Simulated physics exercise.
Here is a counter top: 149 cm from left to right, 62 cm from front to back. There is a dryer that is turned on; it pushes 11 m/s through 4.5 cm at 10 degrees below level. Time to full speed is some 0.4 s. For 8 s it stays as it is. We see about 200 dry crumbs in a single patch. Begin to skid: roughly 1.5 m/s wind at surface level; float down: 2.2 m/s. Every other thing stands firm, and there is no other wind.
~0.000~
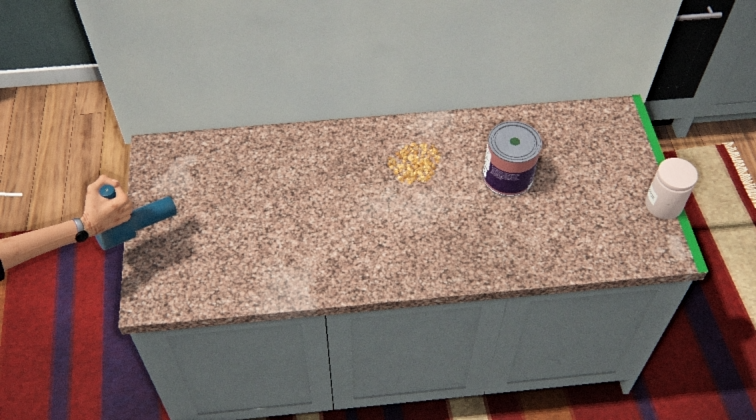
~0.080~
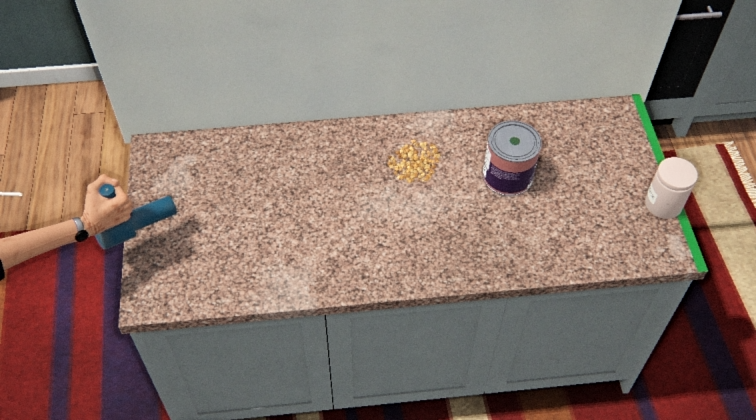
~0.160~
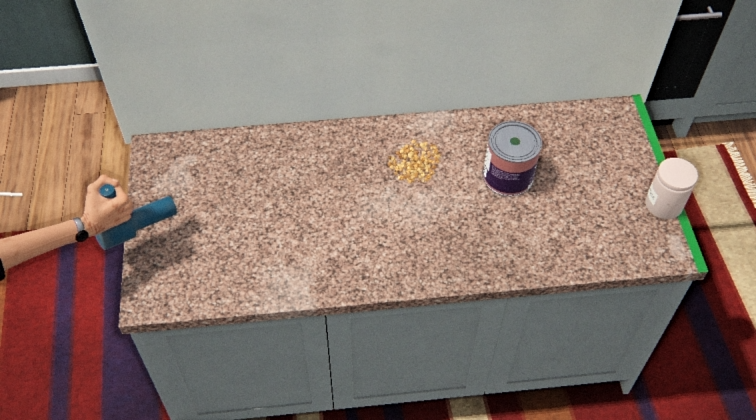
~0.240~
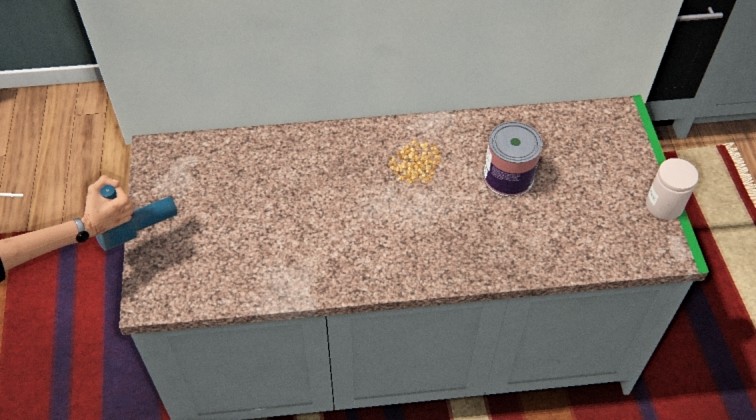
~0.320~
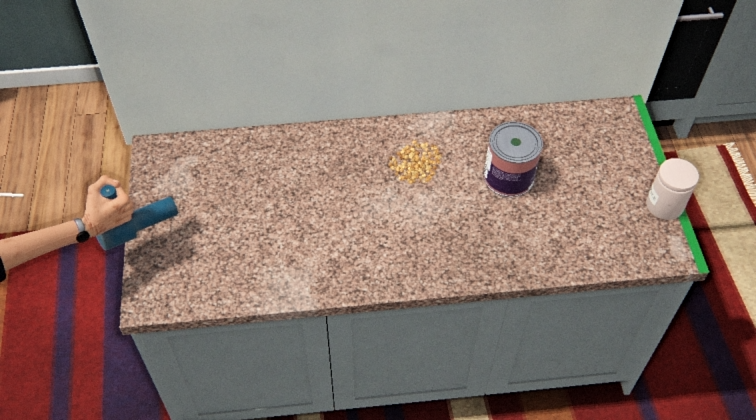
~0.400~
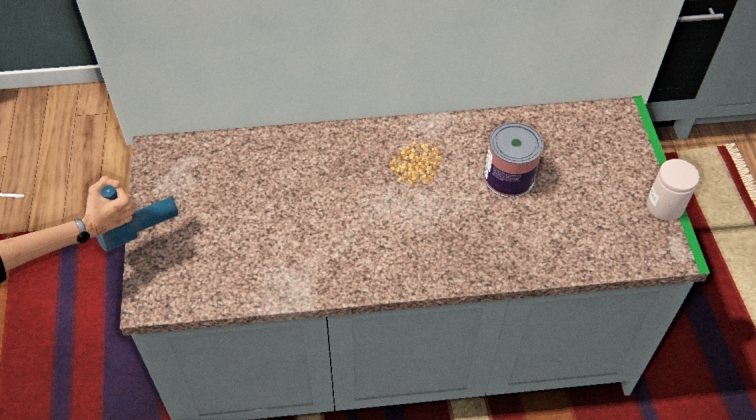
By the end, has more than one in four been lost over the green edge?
Yes.
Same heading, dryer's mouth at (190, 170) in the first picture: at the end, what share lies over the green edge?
It would be near 20 %.
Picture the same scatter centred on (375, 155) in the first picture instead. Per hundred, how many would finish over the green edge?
Then roughly 90 percent would end up there.
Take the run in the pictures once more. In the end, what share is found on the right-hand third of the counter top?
I'd put it at about 20 percent.
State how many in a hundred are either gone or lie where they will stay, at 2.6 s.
My guess would be around 60 %.
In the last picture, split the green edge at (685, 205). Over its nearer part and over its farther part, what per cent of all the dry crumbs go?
About 0 per cent over the nearer part and 50 per cent over the farther part.
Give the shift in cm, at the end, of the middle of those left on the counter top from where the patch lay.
That works out close to 20 centimetres.
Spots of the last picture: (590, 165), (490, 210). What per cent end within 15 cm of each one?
0 %, 20 %.
After 1.6 s the count stands so, 42 % are over the green edge; the middle of those still in play is near (490, 161).
After 2.6 s the count stands so, 46 % are over the green edge; the middle of those still in play is near (485, 163).
After 4.4 s the count stands so, 48 % are over the green edge; the middle of those still in play is near (485, 163).
After 8.0 s, at the end, 51 % are over the green edge; the middle of those still in play is near (485, 164).
